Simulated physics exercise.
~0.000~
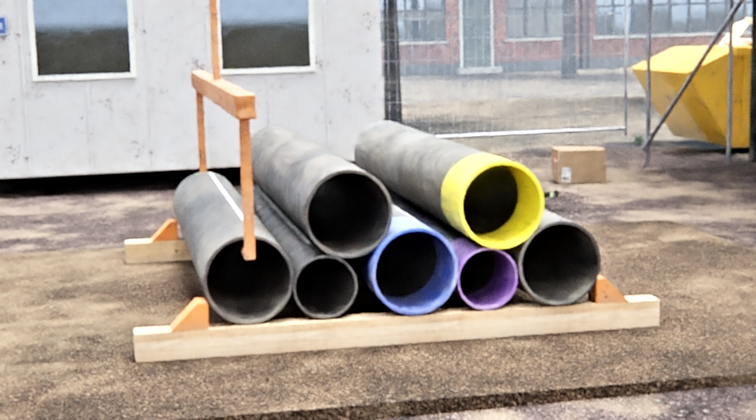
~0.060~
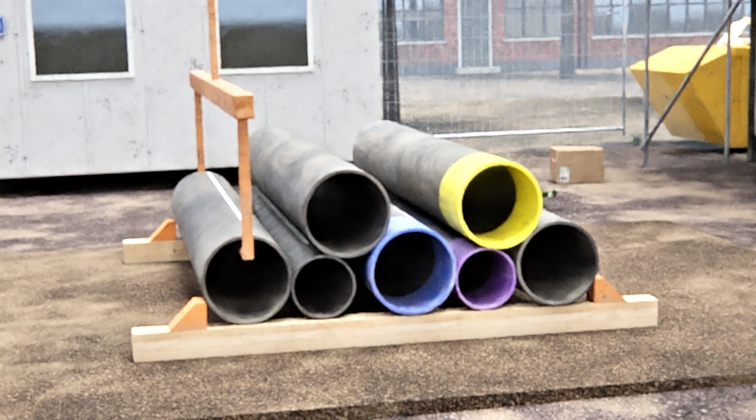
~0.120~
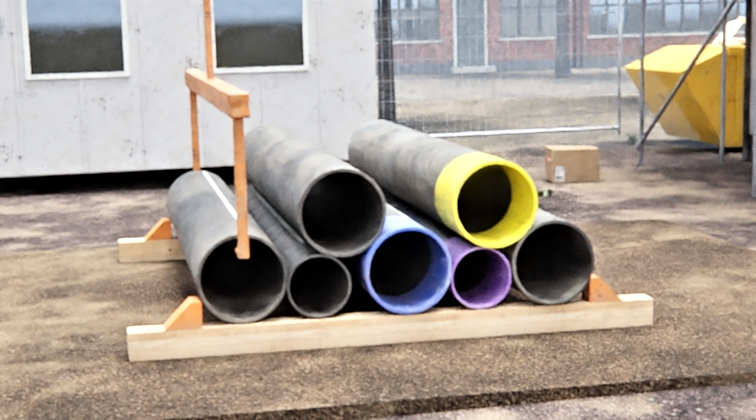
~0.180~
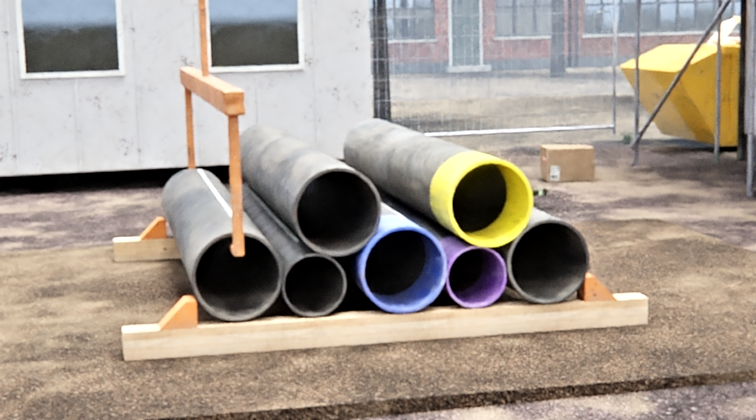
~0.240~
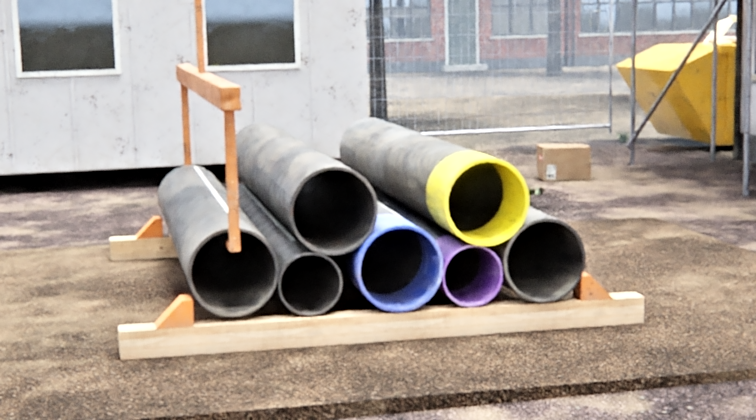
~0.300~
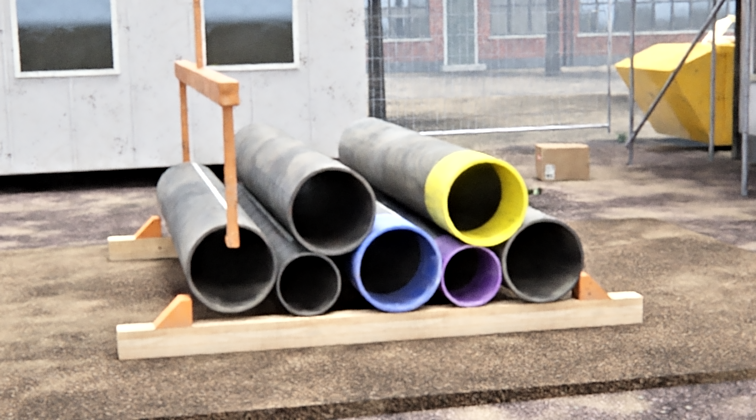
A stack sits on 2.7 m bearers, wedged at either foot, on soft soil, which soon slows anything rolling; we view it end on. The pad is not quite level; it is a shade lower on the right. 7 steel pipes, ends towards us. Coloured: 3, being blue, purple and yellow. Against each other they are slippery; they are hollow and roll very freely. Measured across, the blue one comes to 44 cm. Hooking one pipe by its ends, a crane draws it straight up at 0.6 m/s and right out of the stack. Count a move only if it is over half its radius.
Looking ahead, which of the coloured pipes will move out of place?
Going through them: Blue does not budge, purple does not budge, yellow does not budge.
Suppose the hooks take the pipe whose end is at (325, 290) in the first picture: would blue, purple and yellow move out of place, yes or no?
For that swap, blue would not get away, purple would not get away, and yellow would not get away.
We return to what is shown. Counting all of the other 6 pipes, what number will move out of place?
Count: 2.
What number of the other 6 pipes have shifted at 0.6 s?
0.
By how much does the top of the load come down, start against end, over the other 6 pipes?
Roughly 0 cm.
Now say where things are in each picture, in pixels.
Blue (415, 272), purple (488, 279), yellow (501, 205); hooked one at (250, 281); the pad is a shade lower on the right; 5 of the 7 form the bottom row, in the first frame.
Blue (413, 271), purple (486, 279), yellow (499, 205); hooked one at (248, 281), in the second frame.
Blue (409, 271), purple (482, 278), yellow (495, 204); hooked one at (243, 280), in the third frame.
Blue (404, 270), purple (477, 277), yellow (490, 203); hooked one at (238, 278), up 1 cm, in the fourth frame.
Blue (400, 269), purple (473, 276), yellow (486, 202); hooked one at (234, 274), up 2 cm, in the fifth frame.
Blue (399, 269), purple (472, 276), yellow (485, 202); hooked one at (233, 269), up 5 cm, in the sixth frame.
By 0.6 s, blue is where it was; purple is where it was; yellow is unmoved; 0 others dislodged.
Finally (2.3 s), blue is unmoved; purple is where it was; yellow is where it was; 2 others dislodged.
